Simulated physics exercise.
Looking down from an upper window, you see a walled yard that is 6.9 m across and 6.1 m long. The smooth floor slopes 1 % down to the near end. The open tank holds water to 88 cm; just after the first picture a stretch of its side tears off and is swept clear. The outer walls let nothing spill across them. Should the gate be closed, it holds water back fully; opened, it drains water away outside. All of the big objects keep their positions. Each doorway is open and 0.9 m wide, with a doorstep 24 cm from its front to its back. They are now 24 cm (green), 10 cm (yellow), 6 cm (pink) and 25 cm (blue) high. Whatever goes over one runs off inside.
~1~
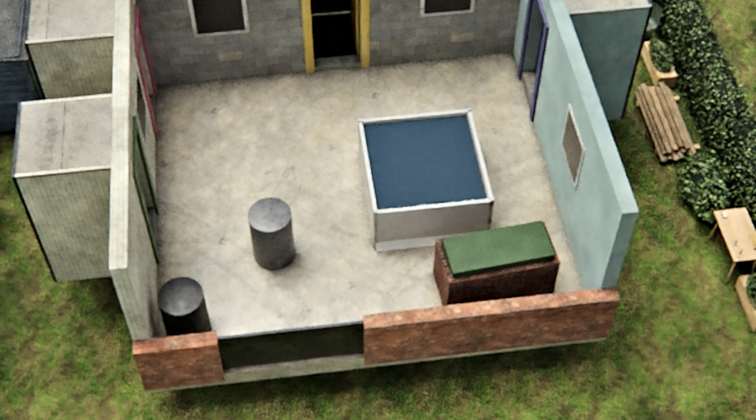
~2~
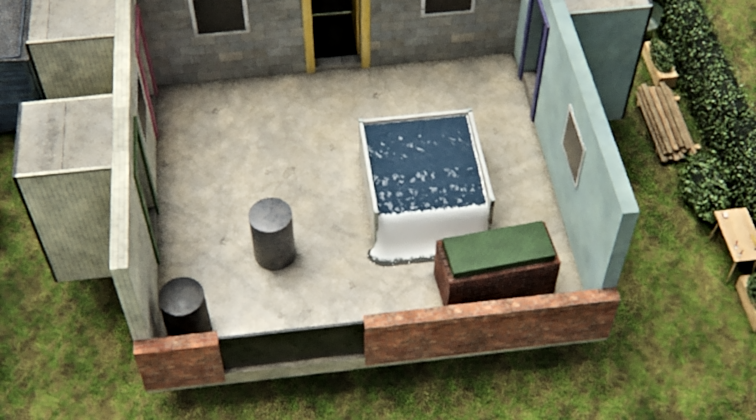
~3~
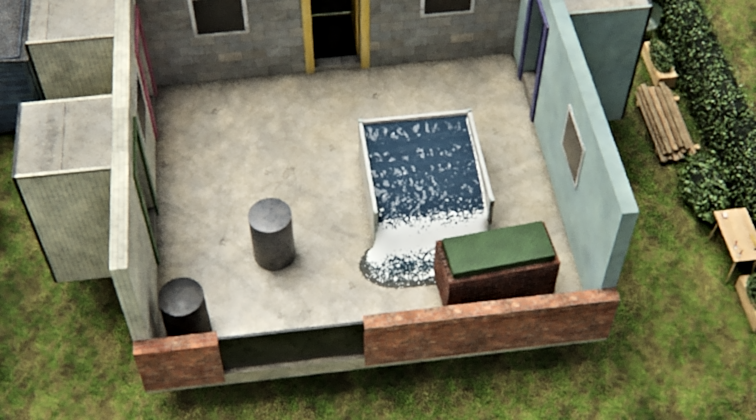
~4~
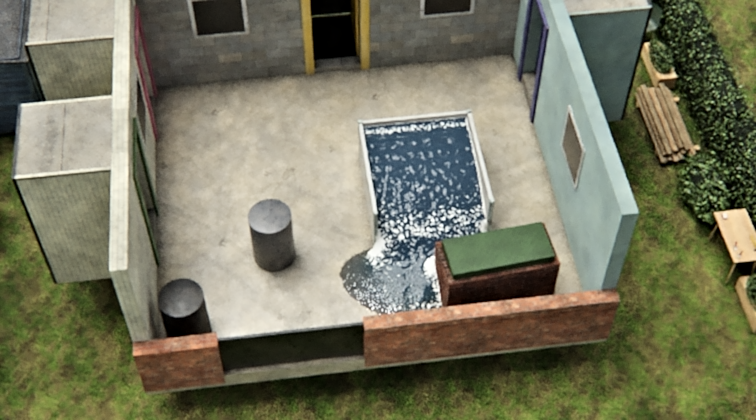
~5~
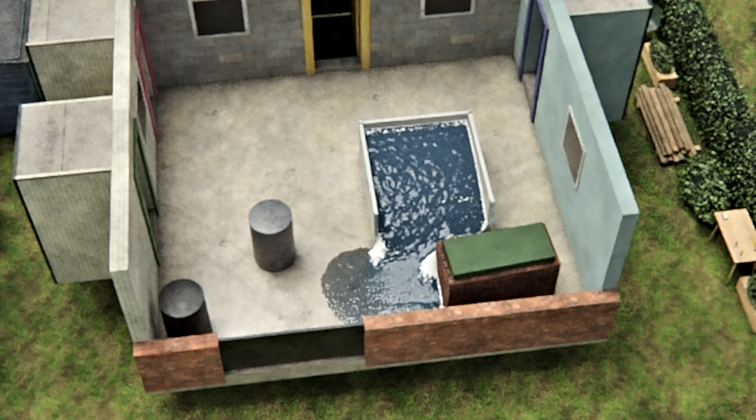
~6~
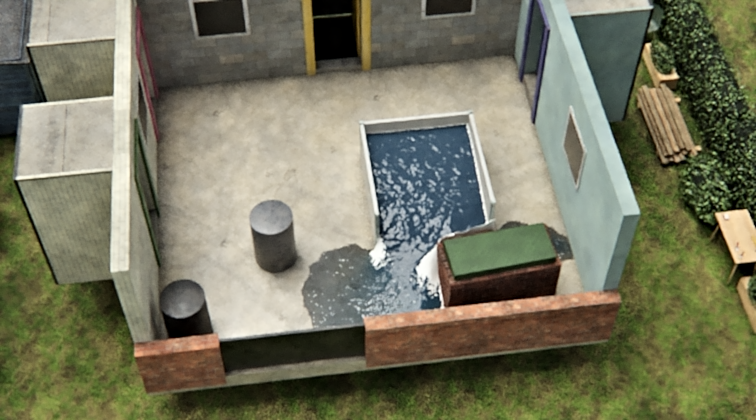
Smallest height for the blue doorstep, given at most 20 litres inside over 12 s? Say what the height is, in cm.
About 8.5 cm.
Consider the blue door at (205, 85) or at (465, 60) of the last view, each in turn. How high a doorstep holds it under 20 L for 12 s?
First place around 13.5 cm, second around 11.5 cm.
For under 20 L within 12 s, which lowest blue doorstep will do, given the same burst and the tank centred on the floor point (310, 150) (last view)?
About 6.5 cm.
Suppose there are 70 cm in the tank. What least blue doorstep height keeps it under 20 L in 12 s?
Roughly 6.0 centimetres.
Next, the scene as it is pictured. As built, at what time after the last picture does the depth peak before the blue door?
Peak time: About 6.0 s.
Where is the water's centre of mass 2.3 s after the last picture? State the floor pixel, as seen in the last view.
The water's centre is at about (390, 251).
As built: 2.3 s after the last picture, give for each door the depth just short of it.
Green door 18 cm, yellow door 0 cm, pink door 0 cm, blue door 4 cm.
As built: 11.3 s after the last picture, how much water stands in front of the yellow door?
About 9.0 centimetres.
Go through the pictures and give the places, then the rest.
The first frame shows still water, 88 cm deep, in the open tank at (424, 162); the blue door at (532, 59) is dry.
In the second frame, the gap is at (433, 227), the front 0.4 m out at (388, 263); the back of the open tank holds 88 cm.
In the third frame, water pours out at (432, 230) and has run 0.8 m, to (391, 284); about 19 cm deep outside, 87 cm at the back.
In the fourth frame, water pours out at (432, 232) and has run 1.4 m, to a hidden place; about 18 cm deep outside, 79 cm at the back.
In the fifth frame, water pours out at (432, 233) and has run 1.9 m, to a hidden place; about 12 cm deep outside, 75 cm at the back.
In the sixth frame, the front is at a hidden place, 2.0 m from the gap at (433, 234); 4.6 m2 of floor is wet, 72 cm left at the back; the blue door at (534, 61), 3.8 m from the gap, is still 3.1 m from the nearest water.
Then, 0.7 s after the last picture water covers 25 % of the floor, deepest (57 cm) near (466, 268); it has not reached the blue door.
Then, 2.3 s after the last picture water covers 55 % of the floor, deepest (46 cm) near (161, 370); 4 cm at the blue door, 0 litres in over its 25 cm doorstep.
Then, 11.3 s after the last picture water covers 100 % of the floor, deepest (13 cm) near (173, 369); 11 cm at the blue door, 0 litres in over its 25 cm doorstep.
At the blue door as built, the water peaked near 13 cm, 6.1 s after the last picture.
Run again over the same 12 s with other heights there, 35 litres in over 7.5 cm, 7 litres over 10.5 cm. The limit of 20 litres is kept from about 8.5 cm up.
